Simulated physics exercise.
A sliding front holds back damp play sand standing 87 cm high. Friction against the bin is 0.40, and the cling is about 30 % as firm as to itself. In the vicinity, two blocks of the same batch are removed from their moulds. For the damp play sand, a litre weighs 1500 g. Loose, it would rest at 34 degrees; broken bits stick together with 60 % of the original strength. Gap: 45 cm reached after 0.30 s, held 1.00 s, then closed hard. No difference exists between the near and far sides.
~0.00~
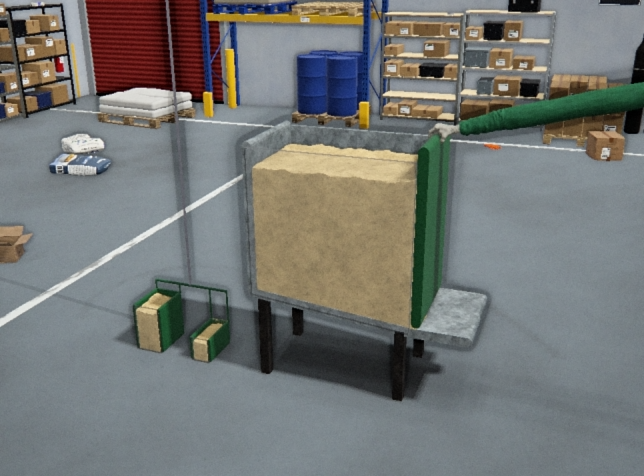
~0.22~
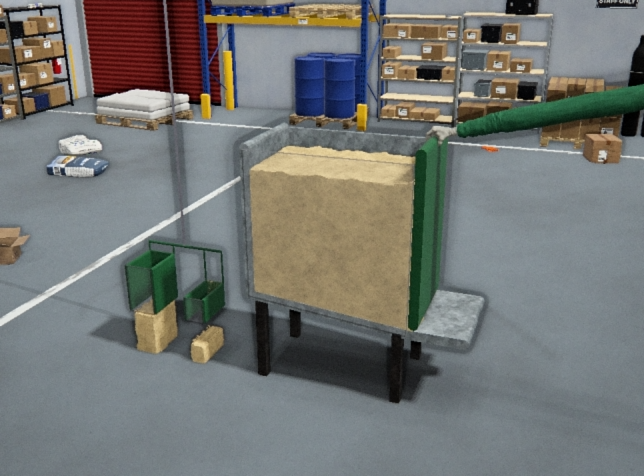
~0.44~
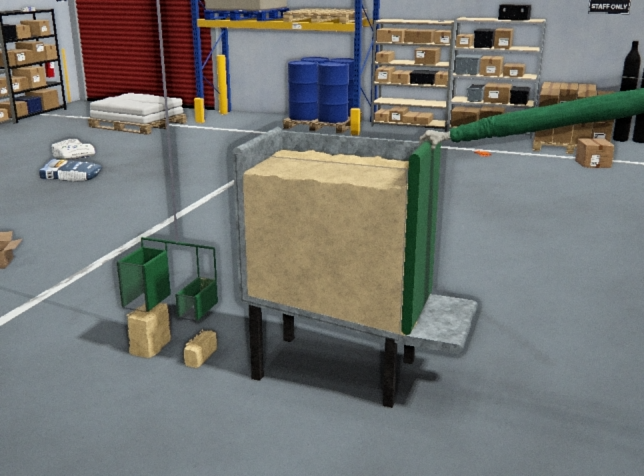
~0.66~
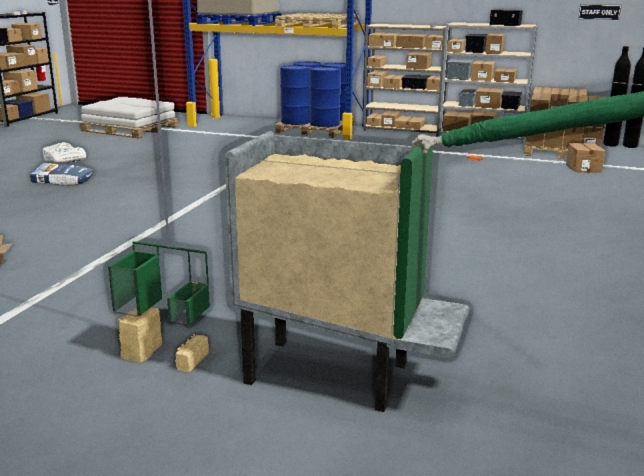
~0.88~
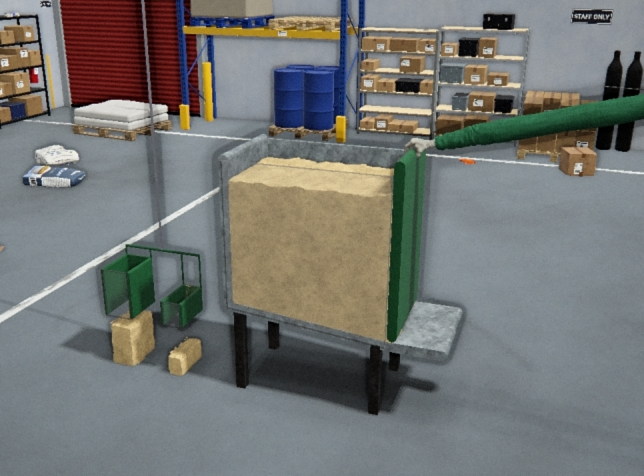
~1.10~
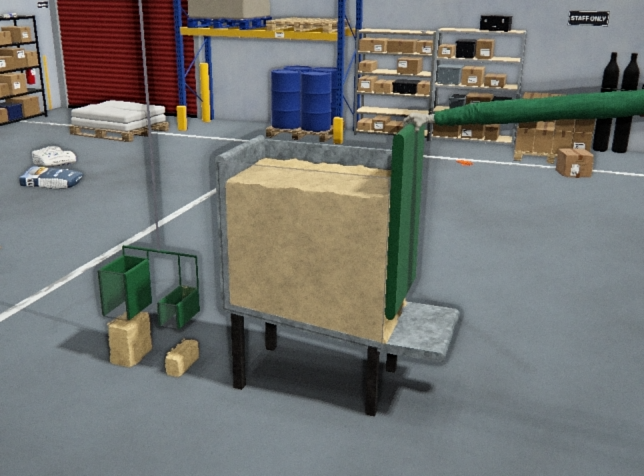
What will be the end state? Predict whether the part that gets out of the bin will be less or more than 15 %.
My prediction is less.
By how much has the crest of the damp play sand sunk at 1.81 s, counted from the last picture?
By my estimate, near 0 cm.
After 1.42 s, the hatch is 45 cm open and 0 % is out.
After 1.81 s, the hatch is 45 cm open and 0 % is out.
After 2.20 s, the hatch is 45 cm open and 0 % is out.
After 2.59 s, the hatch is 11 cm open and 5 % is out.
After 3.39 s, the hatch is shut and 5 % is out.
